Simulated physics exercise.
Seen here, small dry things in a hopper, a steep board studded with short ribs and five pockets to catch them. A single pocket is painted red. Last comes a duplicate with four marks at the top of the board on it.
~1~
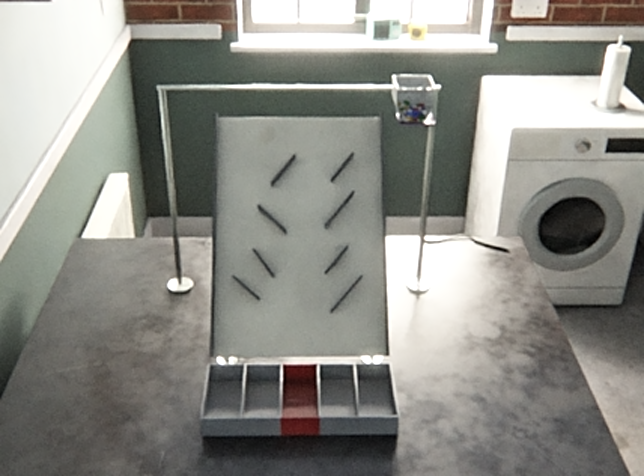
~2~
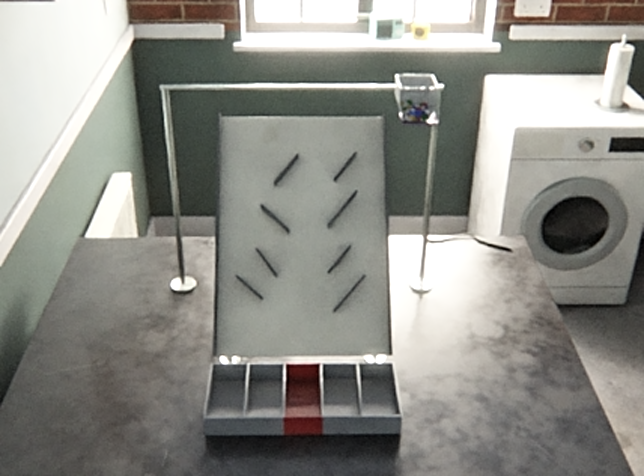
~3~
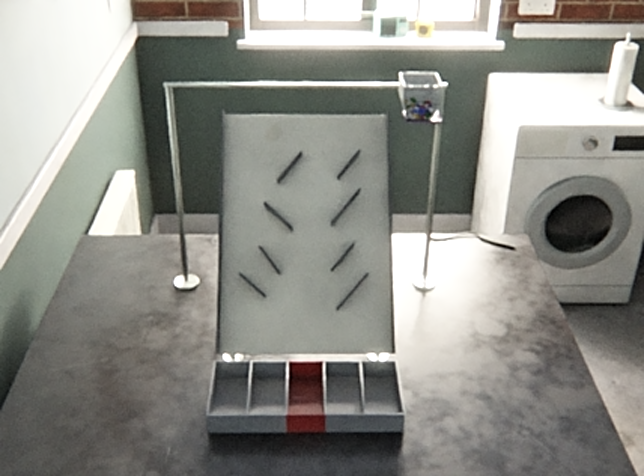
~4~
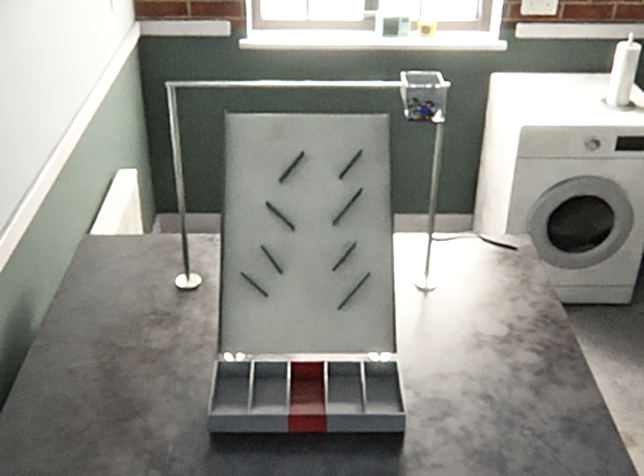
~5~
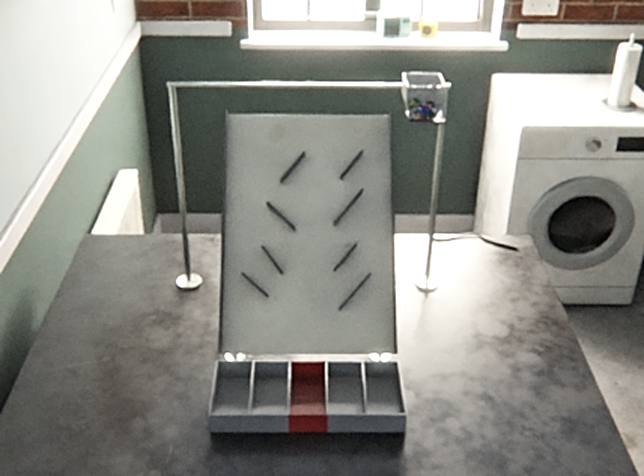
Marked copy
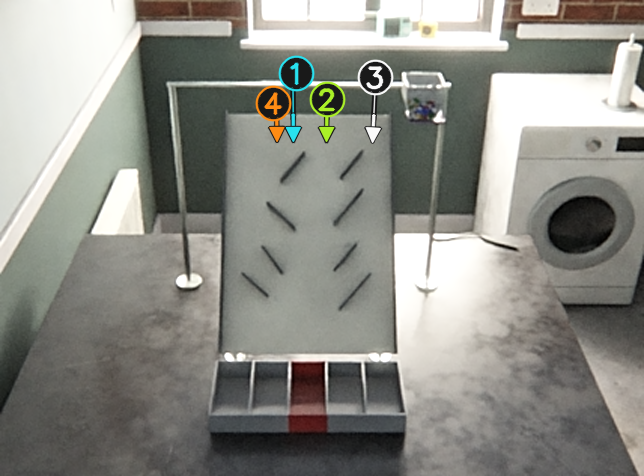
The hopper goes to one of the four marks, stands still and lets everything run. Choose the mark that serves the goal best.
The best mark is 2.
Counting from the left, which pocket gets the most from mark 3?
It is the fifth one.
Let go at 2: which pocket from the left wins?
The third from the left.
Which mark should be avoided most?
That is mark 3.
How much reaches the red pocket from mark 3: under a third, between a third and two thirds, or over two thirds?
It is under a third.
On the marked copy, mark 1 meets the board at (293, 136); mark 2 meets the board at (326, 136); mark 3 meets the board at (372, 137); mark 4 meets the board at (277, 136).
Choosing 1, close to a third in the red pocket, close to two thirds in other pockets, only a few outside the box.
Choosing 2, the bulk in the red pocket, a small share in other pockets, a small share outside the box.
Choosing 3, a small share in the red pocket, the bulk in other pockets.
Choosing 4, close to a quarter in the red pocket, the bulk in other pockets.
